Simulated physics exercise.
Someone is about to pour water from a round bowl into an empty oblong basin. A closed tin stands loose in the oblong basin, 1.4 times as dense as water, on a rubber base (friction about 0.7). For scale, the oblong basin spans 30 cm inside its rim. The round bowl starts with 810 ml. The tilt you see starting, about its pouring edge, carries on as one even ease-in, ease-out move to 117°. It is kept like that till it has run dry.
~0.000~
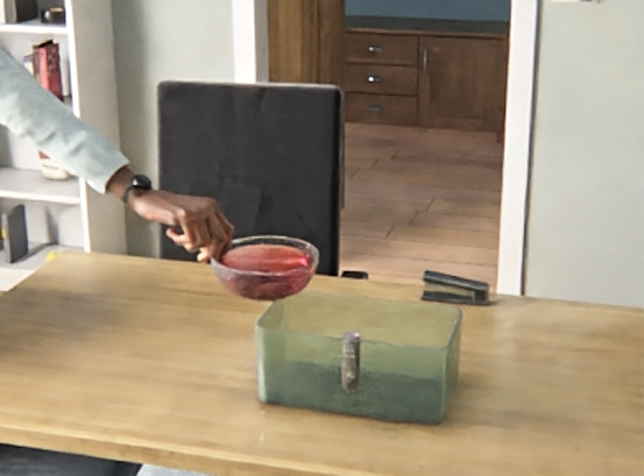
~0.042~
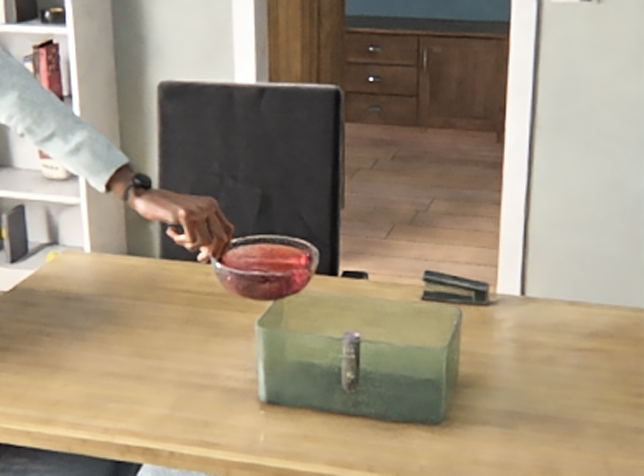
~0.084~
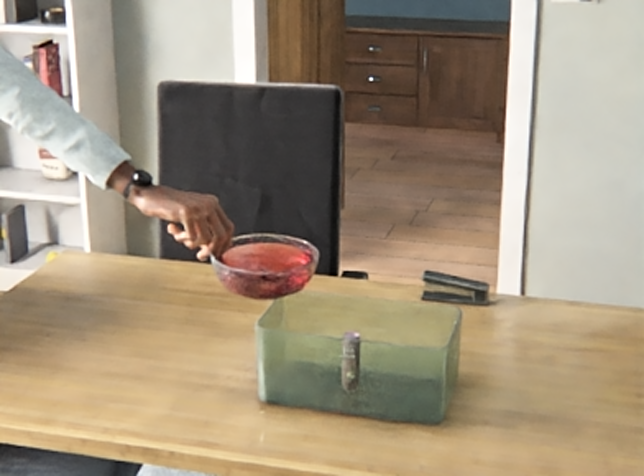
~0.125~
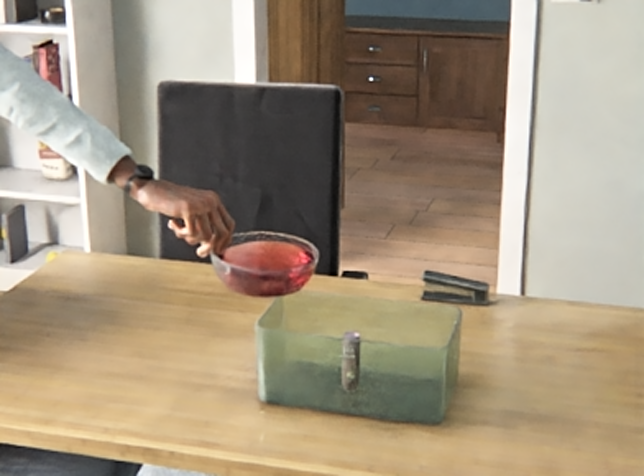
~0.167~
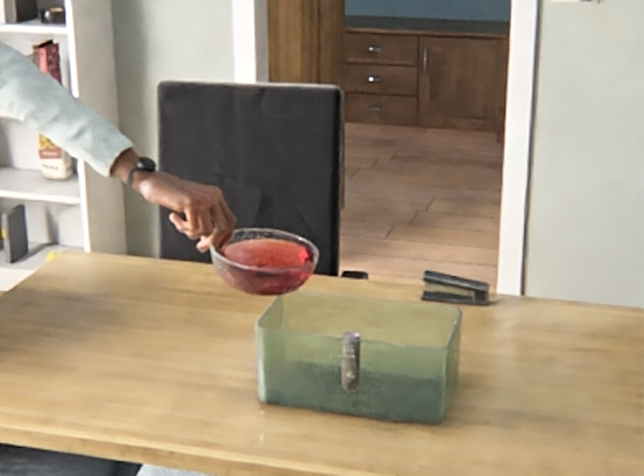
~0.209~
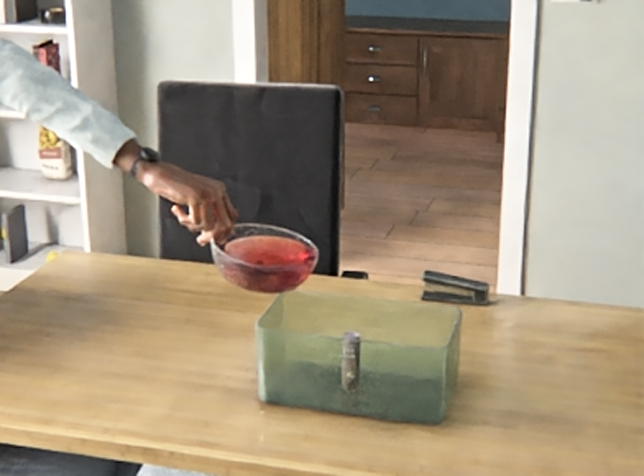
We see a hand holding a round glass bowl of red liquid above a greenish oblong basin with a small tin standing inside, on a wooden table; the bowl stays level at first, then tilts slightly to the right.
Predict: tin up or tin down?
It stays up.
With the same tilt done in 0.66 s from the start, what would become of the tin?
The tin topples.
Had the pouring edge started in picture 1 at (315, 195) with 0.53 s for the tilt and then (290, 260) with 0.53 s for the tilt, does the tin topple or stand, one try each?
First it goes over; then it keeps standing.
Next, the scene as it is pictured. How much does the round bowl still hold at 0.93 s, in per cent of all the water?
About 0 per cent.
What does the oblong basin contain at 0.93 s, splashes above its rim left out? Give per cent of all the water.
About 96 per cent.
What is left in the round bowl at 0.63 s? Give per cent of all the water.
Near 36 in a hundred.
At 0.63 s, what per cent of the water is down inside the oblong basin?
About 20 per cent.
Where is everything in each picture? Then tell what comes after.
In the first picture, it leans 0°; its right rim is at (316, 260); the water meets the walls at (219, 256) and (315, 265); the oblong basin's rim runs from (269, 309) to (455, 329); the tin's top is at (352, 337).
In the second picture, it leans 0°; its right rim is at (316, 260); the water meets the walls at (219, 255) and (315, 265).
In the third picture, it leans 2°; its right rim is at (316, 261); the water meets the walls at (219, 254) and (314, 264).
In the fourth picture, it leans 4°; its right rim is at (316, 261); the water meets the walls at (219, 252) and (315, 263).
In the fifth picture, it leans 7°; its right rim is at (316, 261); the water meets the walls at (219, 250) and (314, 261).
In the sixth picture, it leans 10°; its right rim is at (316, 261); the water meets the walls at (219, 246) and (315, 258).
After 0.63 s the tilt is 71° and 35 per cent is still to pour; the tin stands where it began.
After 0.93 s the tilt is 110° and 0 per cent is still to pour; the tin stands where it began.
After 1.25 s the tilt is 117° and 0 per cent is still to pour; the tin stands where it began.
After 1.60 s the tilt is 117° and 0 per cent is still to pour; the tin stands where it began.
In the end the tin stands where it began.
